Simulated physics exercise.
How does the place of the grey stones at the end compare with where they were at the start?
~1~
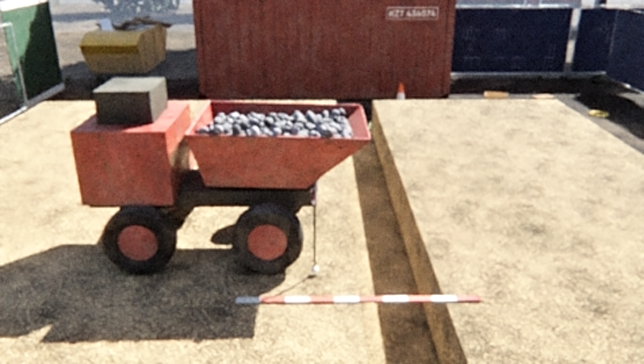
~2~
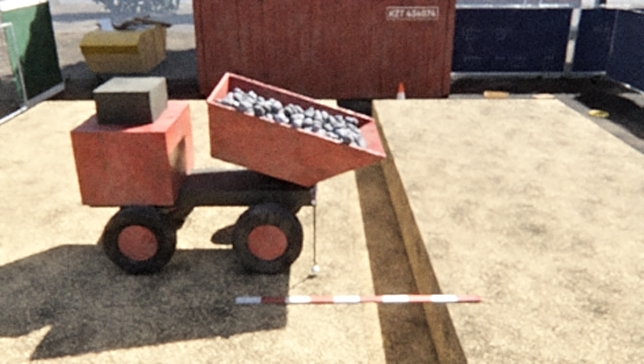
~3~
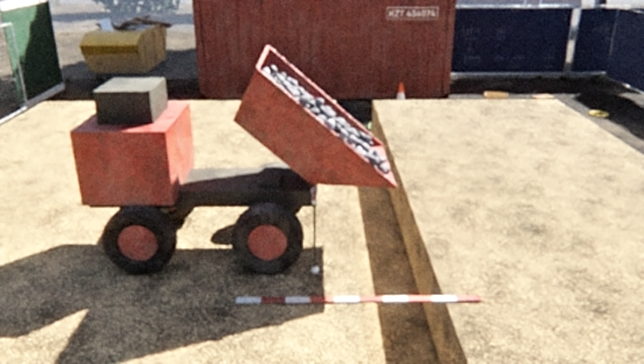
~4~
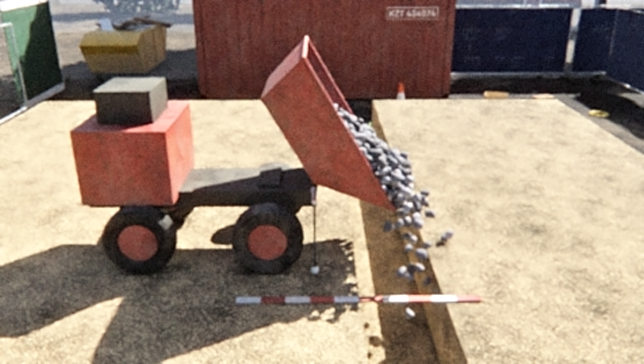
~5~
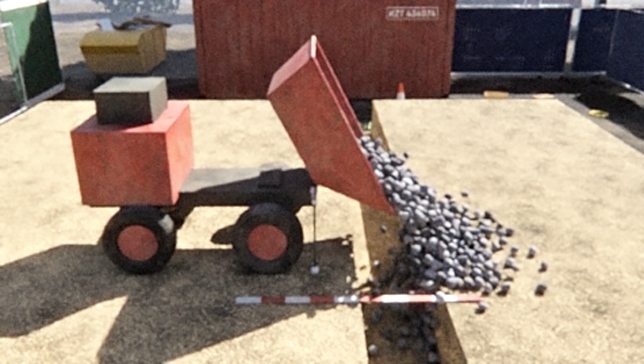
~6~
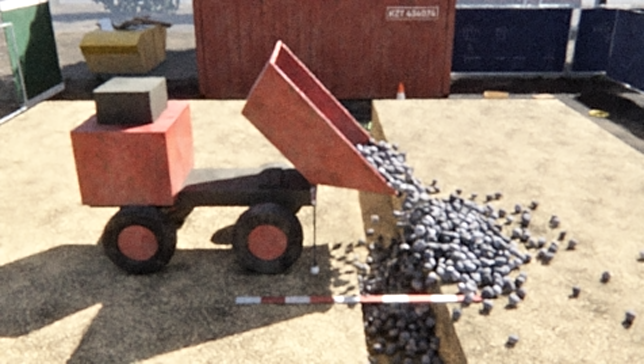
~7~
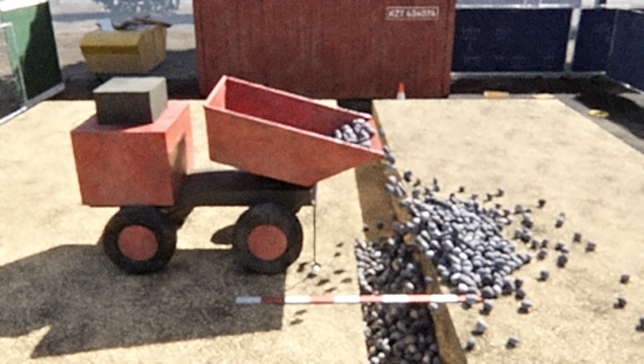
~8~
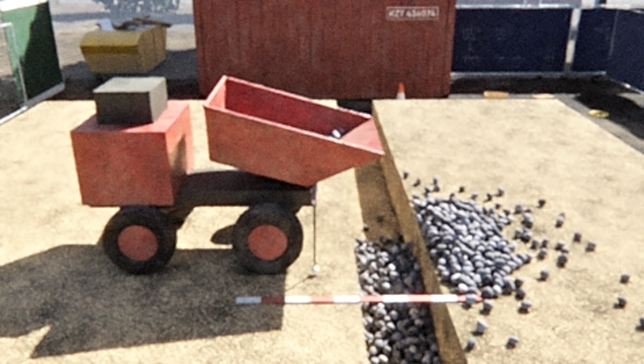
At the start the stones were piled in the dumper's red body, but by the end most of them lay lower down and to the right, in the trench and in a scattered heap on the ground past it.
